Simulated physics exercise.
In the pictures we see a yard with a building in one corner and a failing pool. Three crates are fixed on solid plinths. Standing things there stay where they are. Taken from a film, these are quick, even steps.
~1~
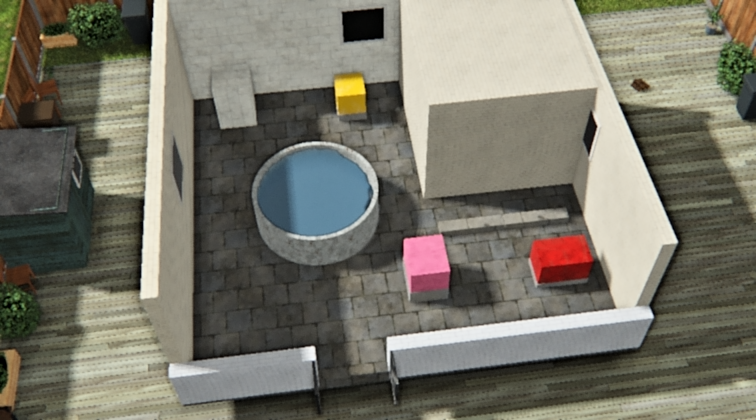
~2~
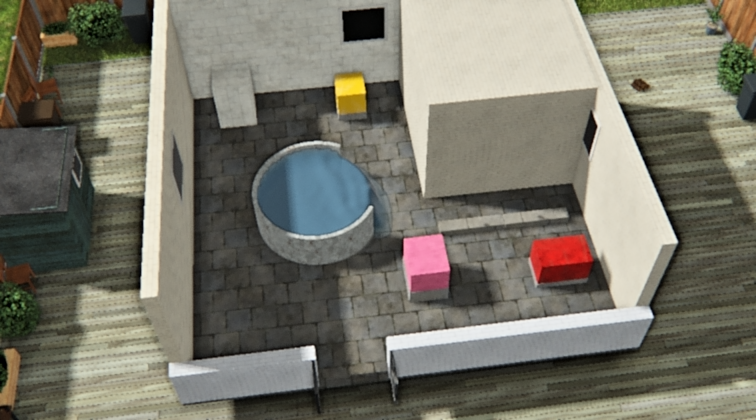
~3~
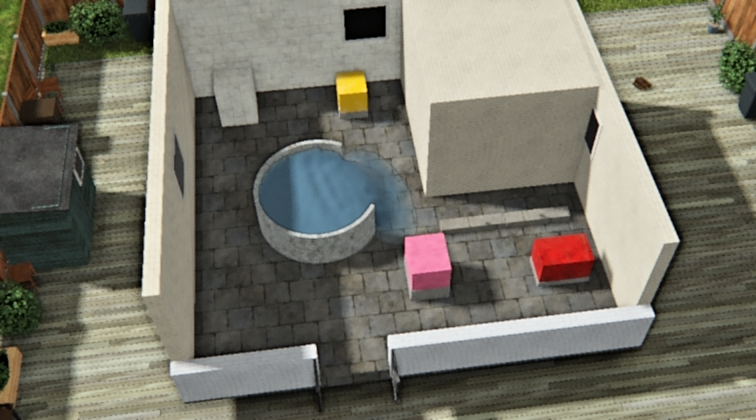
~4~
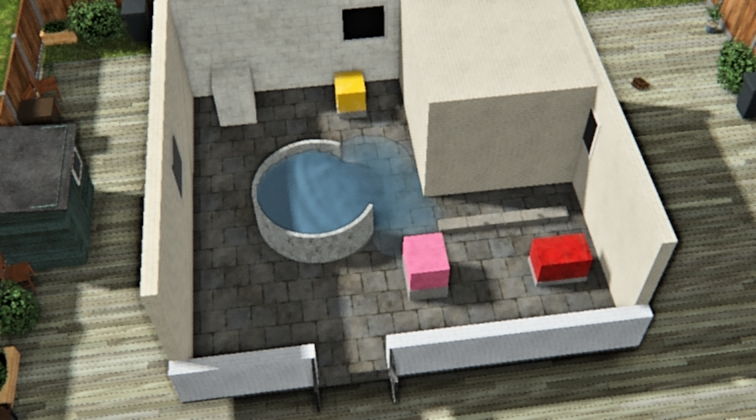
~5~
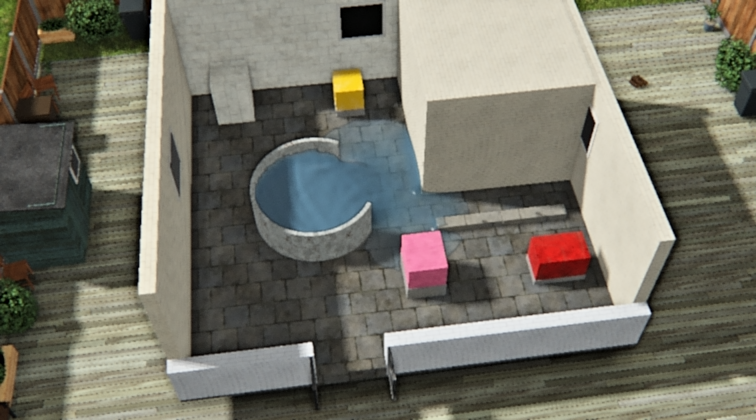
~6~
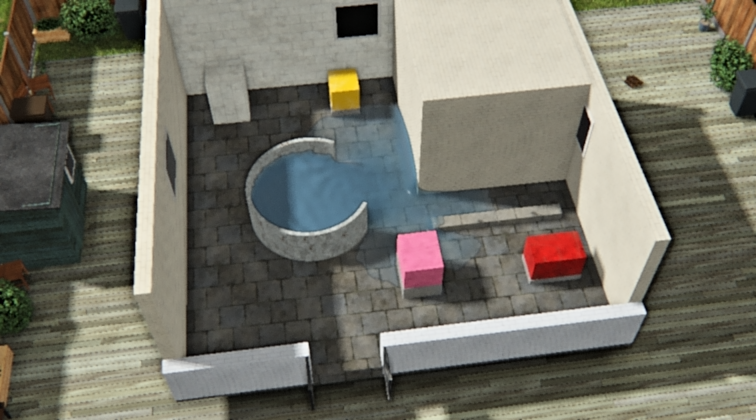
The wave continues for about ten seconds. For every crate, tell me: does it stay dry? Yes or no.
Here is how it goes: The pink crate, yes, it stays dry; the yellow crate, no, it gets wet; the red crate, no, it gets wet.
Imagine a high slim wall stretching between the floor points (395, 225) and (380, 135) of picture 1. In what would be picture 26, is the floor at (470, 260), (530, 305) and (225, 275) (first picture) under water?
As listed: Flooded, covered, free of water.
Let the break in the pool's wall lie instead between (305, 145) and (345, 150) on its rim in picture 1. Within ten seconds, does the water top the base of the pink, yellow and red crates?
In my view the pink crate is never reached; as for the yellow crate, it gets reached; the red crate is never reached.
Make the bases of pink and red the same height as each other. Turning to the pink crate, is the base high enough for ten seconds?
Well, the pink crate is inundated then.
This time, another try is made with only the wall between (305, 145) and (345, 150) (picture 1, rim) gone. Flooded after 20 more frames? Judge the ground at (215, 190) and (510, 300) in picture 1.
First spot inundated, second spot left untouched.
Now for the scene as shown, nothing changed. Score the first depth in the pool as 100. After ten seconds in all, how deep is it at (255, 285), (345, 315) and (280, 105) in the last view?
Going place by place: 10 %, 10 % and 10 %.
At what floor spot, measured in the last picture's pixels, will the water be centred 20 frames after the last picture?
That comes out near (391, 189).
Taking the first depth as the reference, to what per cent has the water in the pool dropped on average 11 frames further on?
My best guess is about 36 per cent.
A moment on, water covers 25 % of the floor; the pink crate water round its plinth, the yellow crate water round its plinth, the red crate water round its plinth.
Next, water covers 40 % of the floor; the pink crate water round its plinth, the yellow crate water round its plinth, the red crate water round its plinth.
Then, water covers 65 % of the floor; the pink crate water round its plinth, the yellow crate water round its plinth, the red crate water round its plinth.
Later, water covers 90 % of the floor; the pink crate water round its plinth, the yellow crate water round its plinth, the red crate water round its plinth.
In the end, water covers 100 % of the floor; the pink crate stayed above the water, the yellow crate was topped, the red crate was topped.
